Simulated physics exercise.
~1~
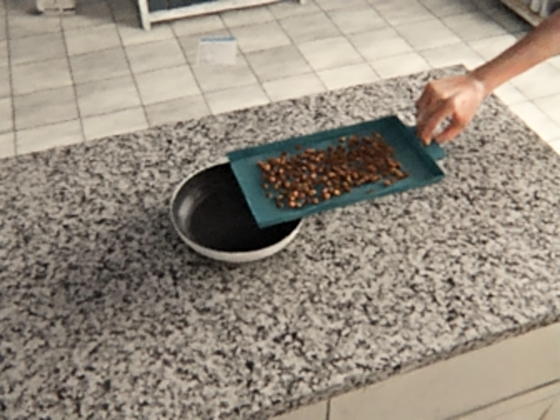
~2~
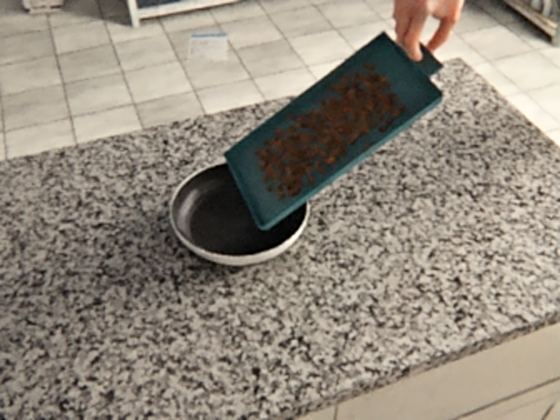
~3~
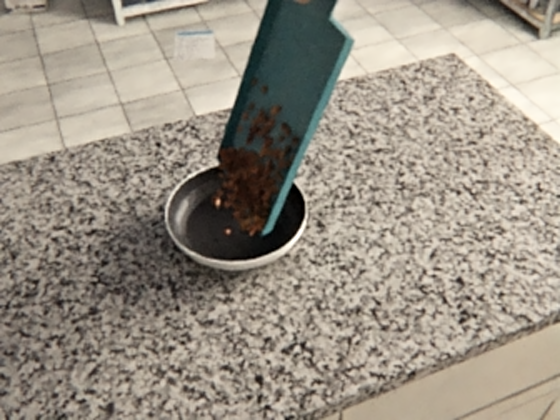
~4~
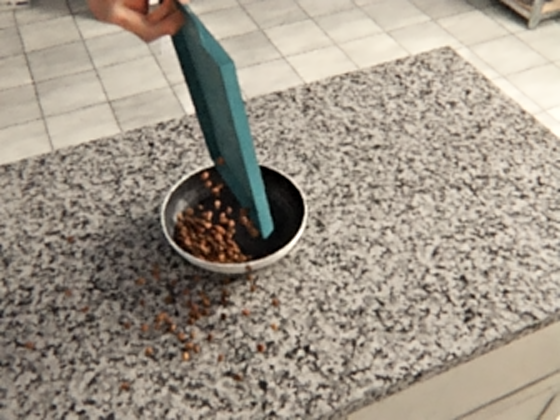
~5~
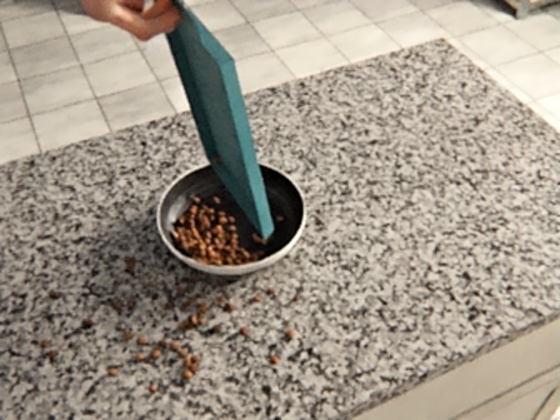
A teal tray of small brown pieces of kibble is held by a hand at the right, above a speckled grey granite counter seen from above, with pale floor tiles behind. Beneath its left end sits a round pan, dark inside with a light rim. The hand raises the handle end, tipping the tray steeply, and the pieces slide down in a clump toward the pan. As the tray swings upright, they pour off its lower edge. Most settle in the pan, while others scatter on the counter in front, and the emptied tray stays upright over the pan.
